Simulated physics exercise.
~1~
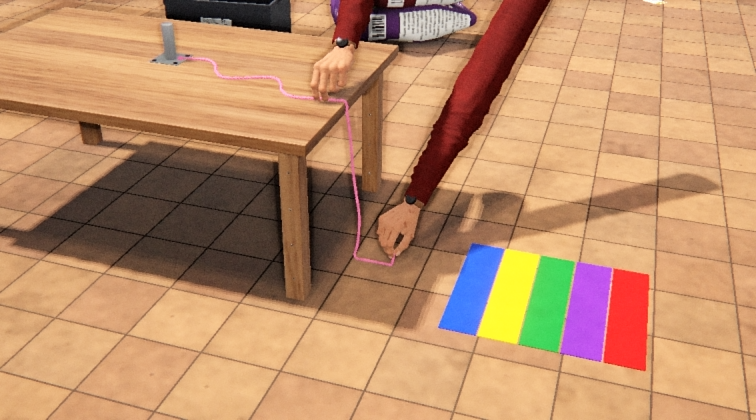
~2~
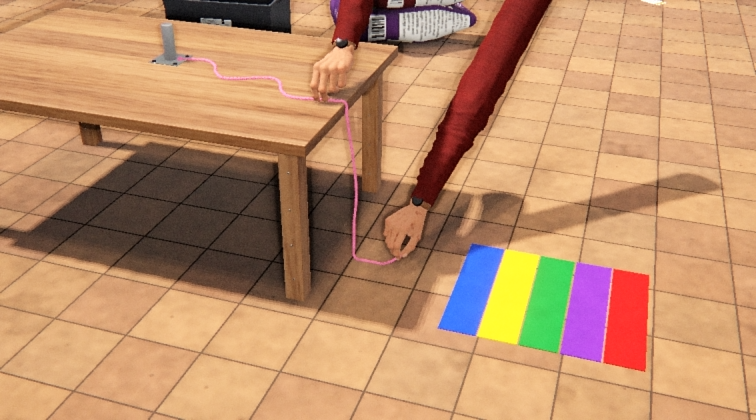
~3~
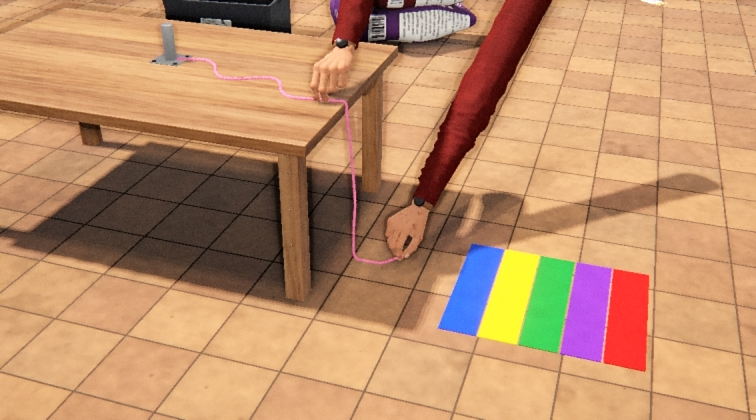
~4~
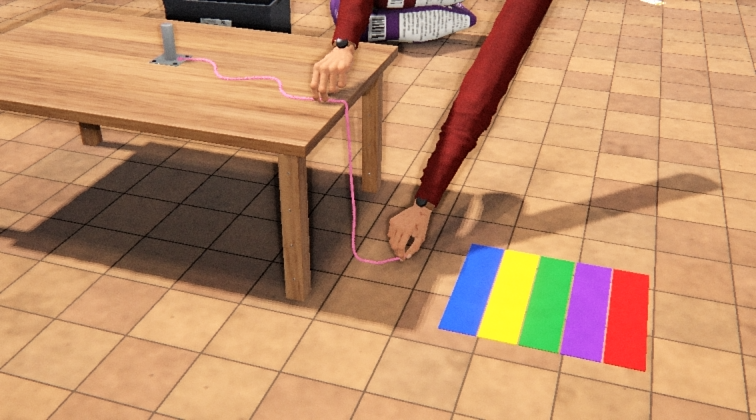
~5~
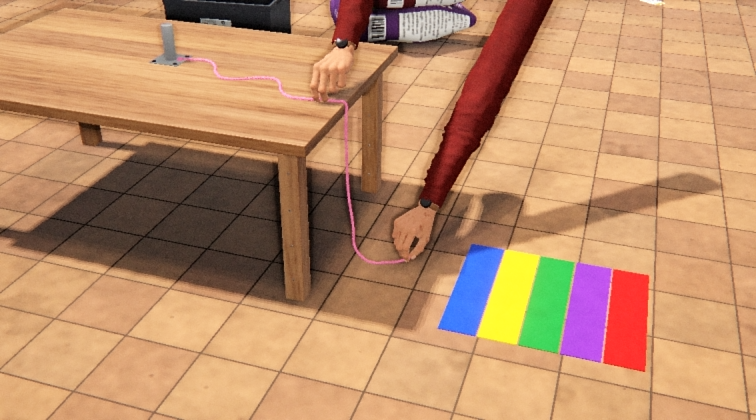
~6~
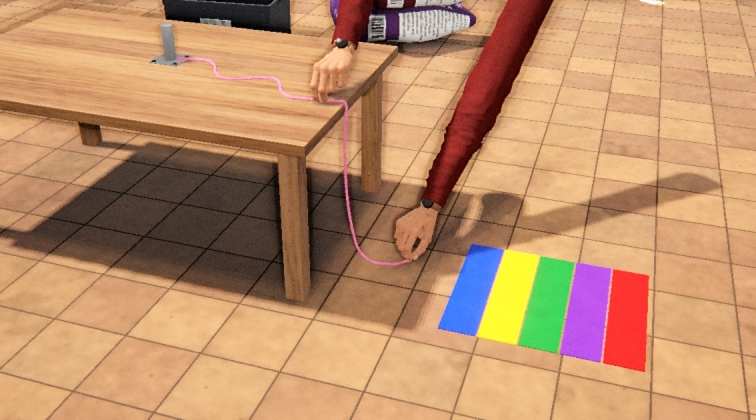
On a tiled floor beside a low wooden table, a hand drew the end of a pink string slightly right, near some coloured strips, while another hand stayed at the table's edge.
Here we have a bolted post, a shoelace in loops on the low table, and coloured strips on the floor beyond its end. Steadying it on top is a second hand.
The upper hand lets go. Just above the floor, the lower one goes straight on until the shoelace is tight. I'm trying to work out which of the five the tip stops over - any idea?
I would say the green one.
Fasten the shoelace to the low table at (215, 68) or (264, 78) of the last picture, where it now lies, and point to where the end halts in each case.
Around (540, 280), then around (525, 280).
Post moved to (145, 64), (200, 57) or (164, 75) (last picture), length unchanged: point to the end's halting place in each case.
Taking the tries in turn, you get (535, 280), (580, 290) and (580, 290).
A little later, end near (485, 272); over blue.
Next, end near (529, 280); over yellow.
When it is tight, end near (554, 285); over green. It halts on the green strip.
